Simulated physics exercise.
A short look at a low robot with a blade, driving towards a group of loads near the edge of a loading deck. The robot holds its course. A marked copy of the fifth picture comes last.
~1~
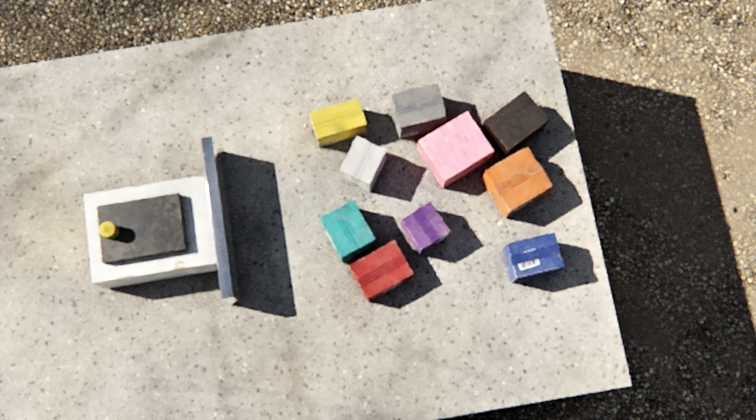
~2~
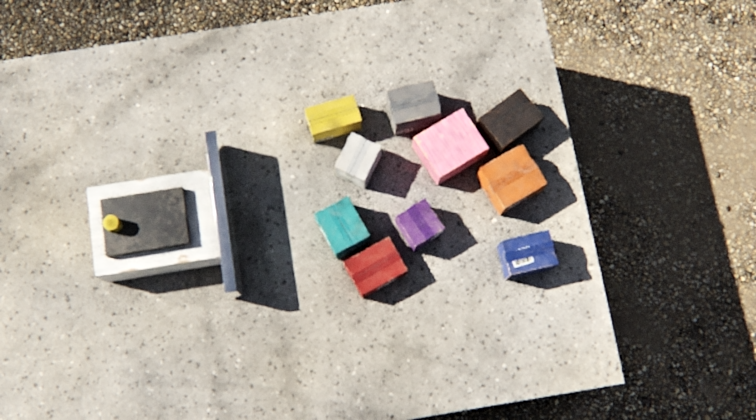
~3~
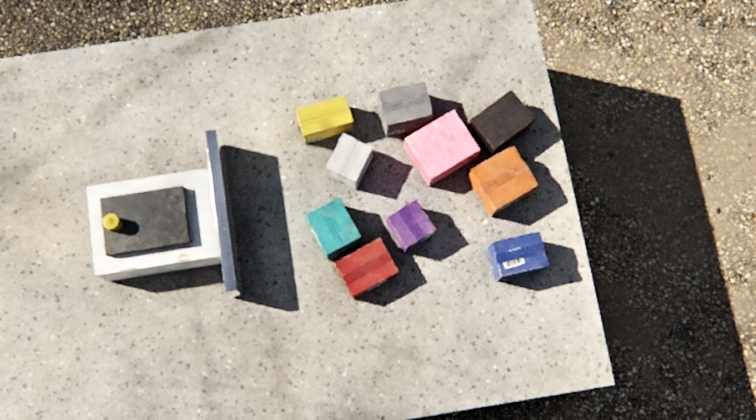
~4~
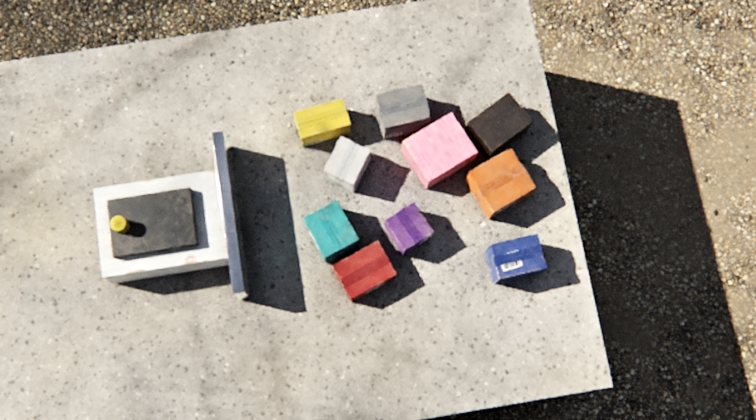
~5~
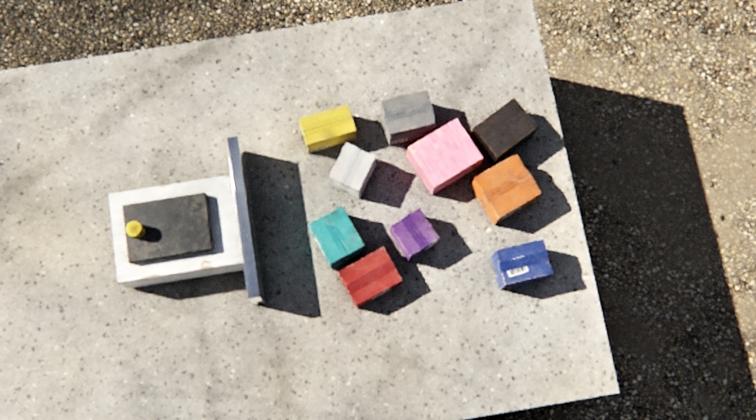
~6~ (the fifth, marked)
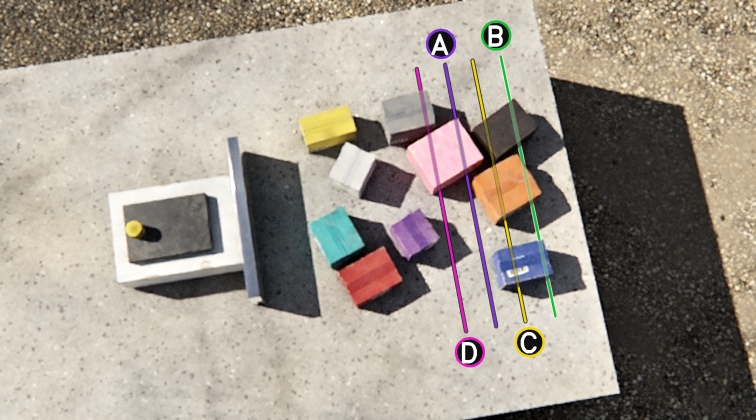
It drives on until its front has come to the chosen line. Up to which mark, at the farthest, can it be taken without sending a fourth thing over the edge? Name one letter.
It should halt at C.
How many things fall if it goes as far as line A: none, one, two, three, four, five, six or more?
One.
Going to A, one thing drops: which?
It is the black crate.
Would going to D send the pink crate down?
No.
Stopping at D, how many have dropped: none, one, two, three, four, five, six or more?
By then, none.
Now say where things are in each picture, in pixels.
In the first frame, pink crate (455, 150); yellow box (339, 123); black crate (514, 125).
In the second frame, robot (152, 221); grey box (413, 108).
In the third frame, robot (152, 220); orange parcel (503, 181).
In the fourth frame, robot (159, 221); blue box (516, 259).
In the fifth frame, robot (174, 227); purple parcel (414, 235); pink crate (444, 157); yellow box (328, 129).
On the copy, A at (470, 191); B at (527, 182); C at (498, 187); D at (441, 196).
On C. First, robot (268, 212); yellow box (353, 122); red parcel (382, 280).
Then, robot (361, 197); black crate (537, 127); orange parcel (533, 195).
Finally, robot (433, 185); orange parcel over the edge; black crate over the edge; two fallen.
By contrast, A is within the limit but short; B drops five; D is within the limit but short.
